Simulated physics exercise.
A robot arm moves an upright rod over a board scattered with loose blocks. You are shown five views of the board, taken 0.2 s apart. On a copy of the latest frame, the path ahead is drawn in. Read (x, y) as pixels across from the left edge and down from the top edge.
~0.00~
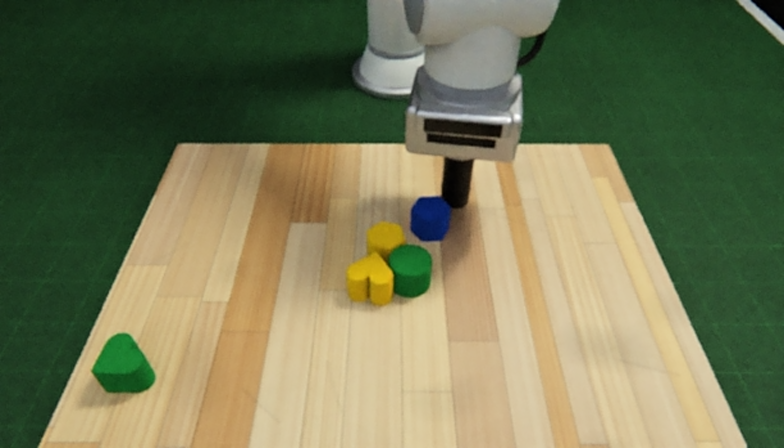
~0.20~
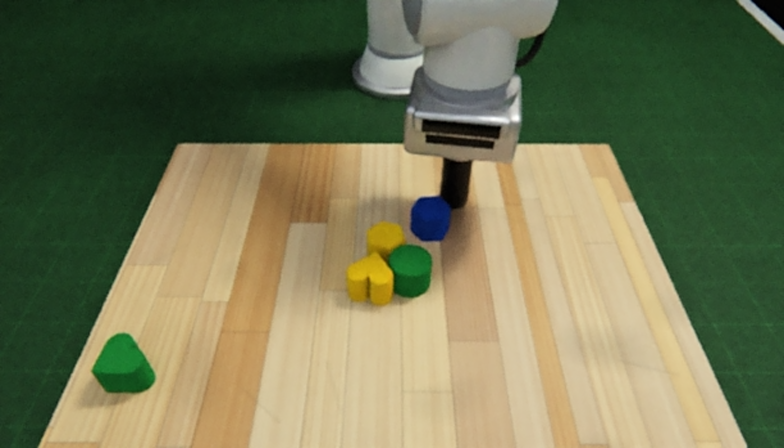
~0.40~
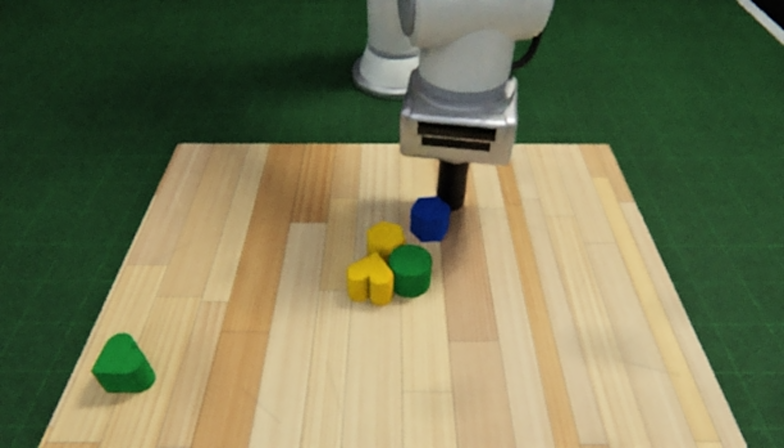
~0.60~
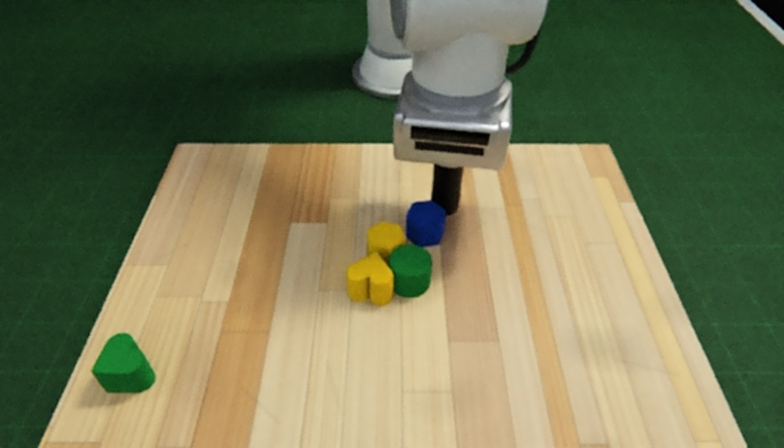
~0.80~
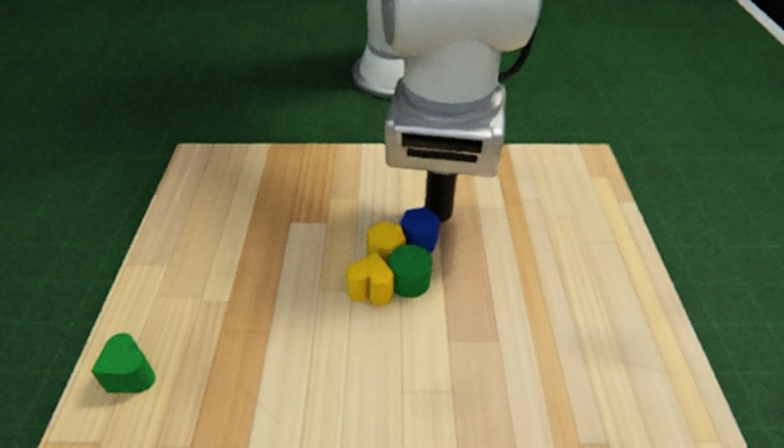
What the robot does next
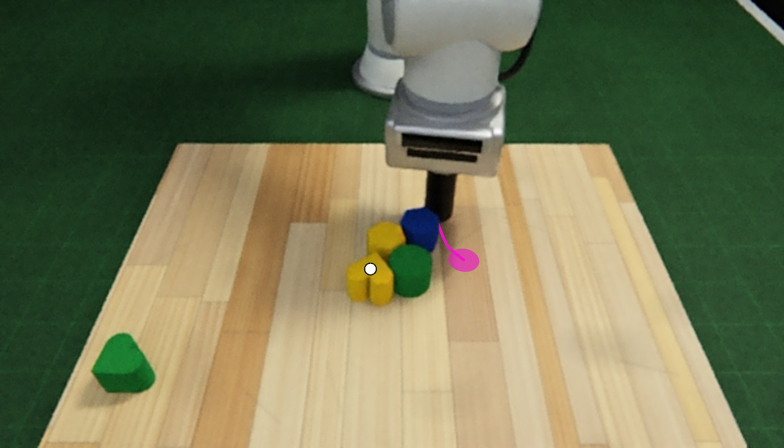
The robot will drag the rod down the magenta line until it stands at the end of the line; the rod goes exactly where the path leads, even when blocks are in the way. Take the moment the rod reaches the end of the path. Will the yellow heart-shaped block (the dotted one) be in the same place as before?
The answer is yes.
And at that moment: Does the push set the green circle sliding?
No.
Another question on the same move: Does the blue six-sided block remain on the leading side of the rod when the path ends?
The answer is no.
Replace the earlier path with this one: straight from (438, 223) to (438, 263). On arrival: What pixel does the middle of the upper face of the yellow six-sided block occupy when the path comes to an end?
The centre of its top will be at (367, 240).
The line goes from (438, 223) via (446, 243), ending at (464, 260); the dot is on the yellow heart-shaped block.
The first path, step by step. Halfway along, rod (447, 233); yellow six-sided block (382, 236); blue six-sided block (416, 227), turned 25° clockwise.
At the end, rod (465, 250); yellow heart-shaped block unmoved; yellow six-sided block (382, 236); green circle unmoved; blue six-sided block (416, 227), turned 25° clockwise.
